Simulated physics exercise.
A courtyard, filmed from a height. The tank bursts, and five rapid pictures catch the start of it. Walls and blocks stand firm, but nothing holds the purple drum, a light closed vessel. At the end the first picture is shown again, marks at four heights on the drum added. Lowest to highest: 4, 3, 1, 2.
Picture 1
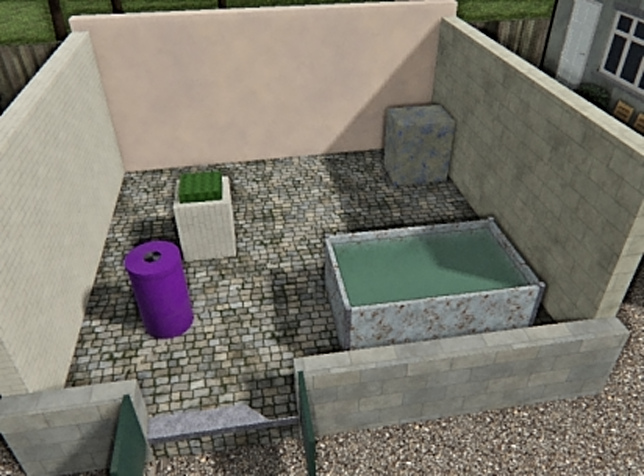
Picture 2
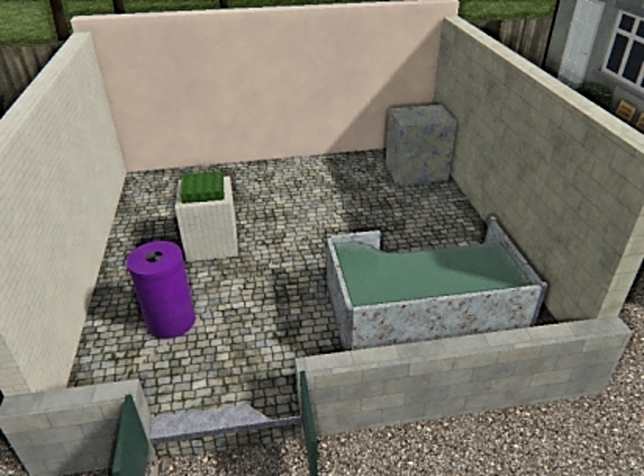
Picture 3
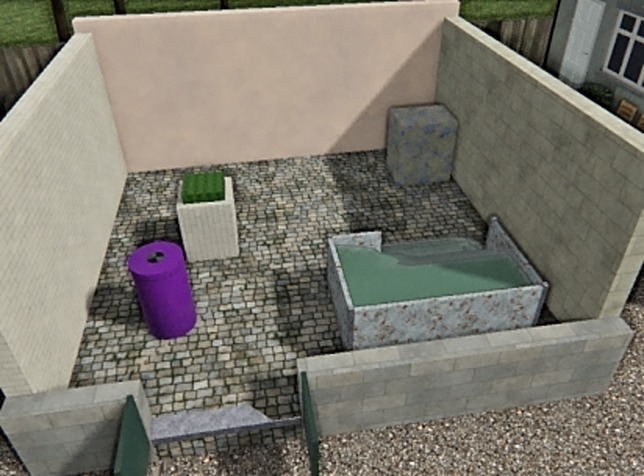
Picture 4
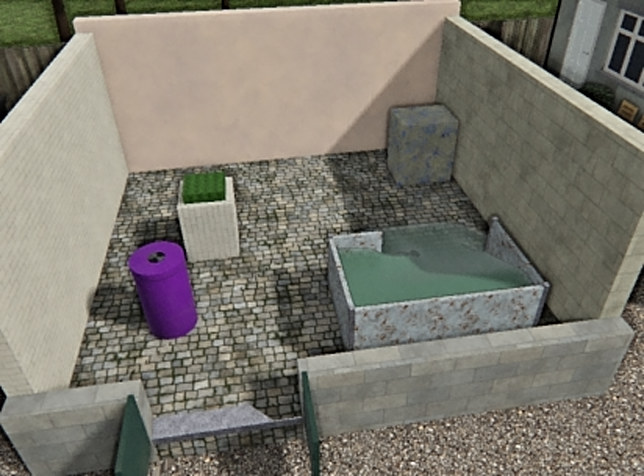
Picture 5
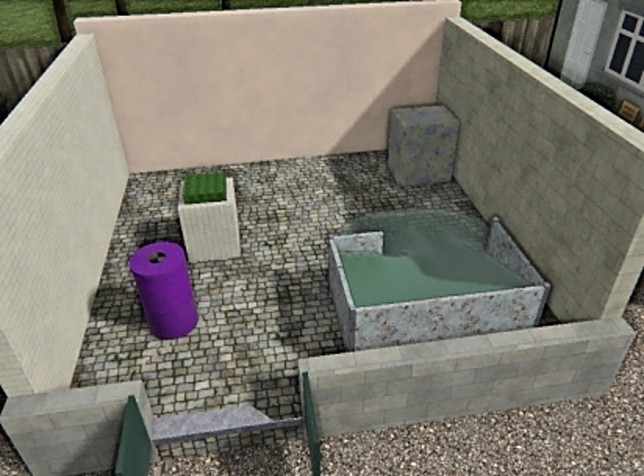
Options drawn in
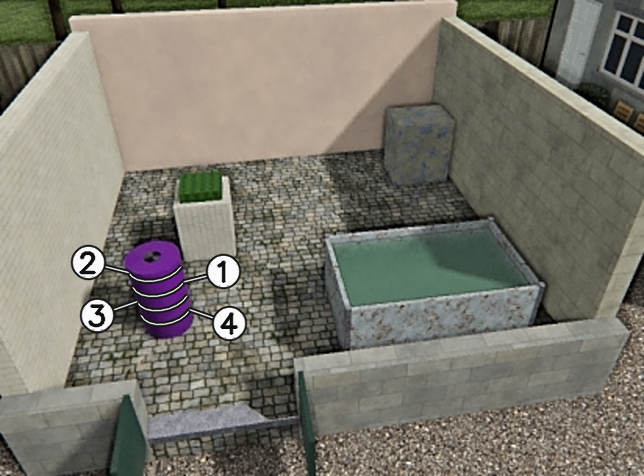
At first, a full tank of green water stands in a walled, cobbled yard with a purple drum, a planter and a stone block. Then a wide gap opens in the tank's far side, and water pours through it, spreading over the cobbles behind while the drum and other objects stay essentially still.
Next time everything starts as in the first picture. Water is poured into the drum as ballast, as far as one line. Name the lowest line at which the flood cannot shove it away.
Line 4 just does it.
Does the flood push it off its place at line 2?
No.
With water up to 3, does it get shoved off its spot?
No, that is safe.
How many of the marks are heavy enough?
All four.
On the marked copy, 1 at (157, 296); 2 at (153, 281); 3 at (160, 310); 4 at (164, 324); from the bottom up 4, 3, 1, 2.
With 1, it does not move.
With 2, it does not move.
With 3, it does not move.
With 4, it does not move.
